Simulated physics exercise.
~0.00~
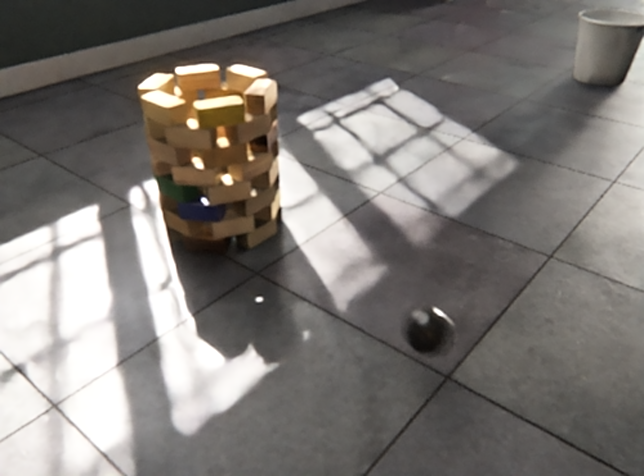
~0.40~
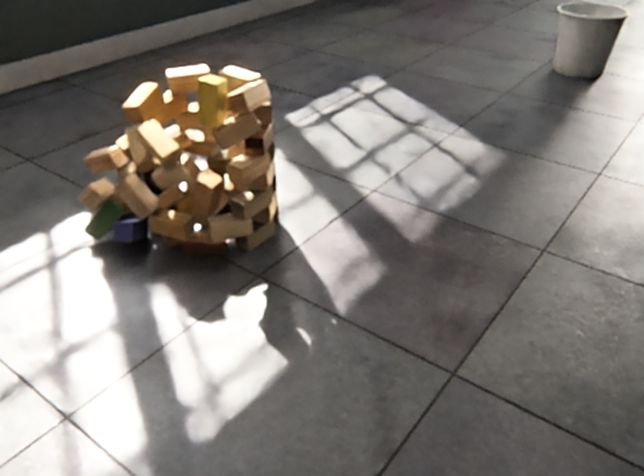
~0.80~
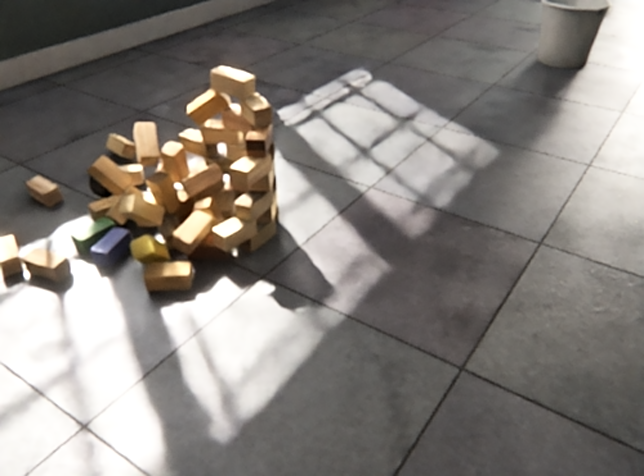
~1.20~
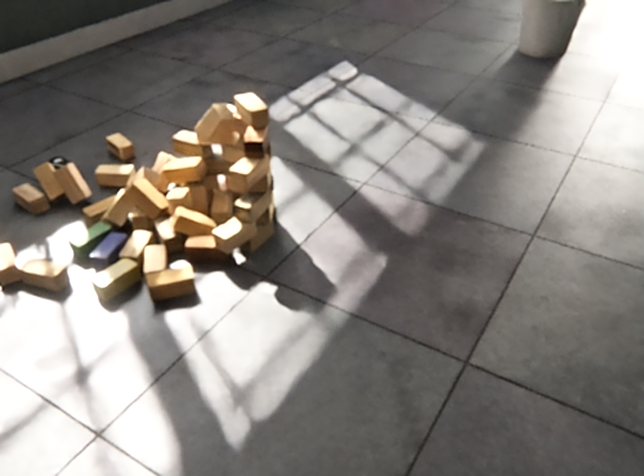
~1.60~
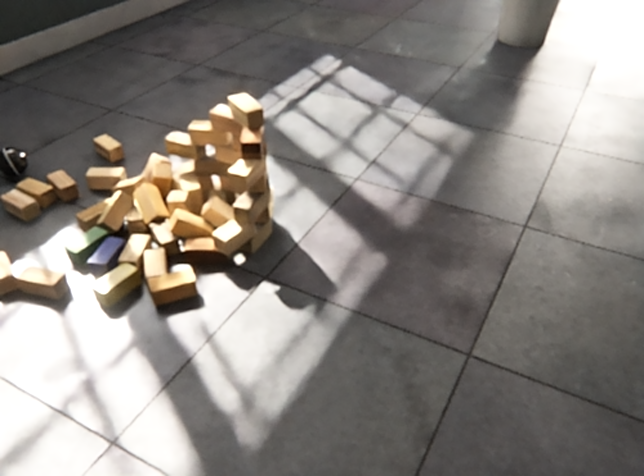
At the start, a round tower of wooden blocks, with a few green, blue and yellow ones, stands on a sunlit tiled floor while a dark, shiny ball is in front of it to the right. The ball strikes the tower, and its left side bursts outward as the yellow block tips up on end at the top. Blocks tumble to the left, the blue and green ones landing on the floor and the yellow one dropping in front. The ball emerges behind the scattered blocks and rolls away left, leaving a heap beside the still-standing right side.
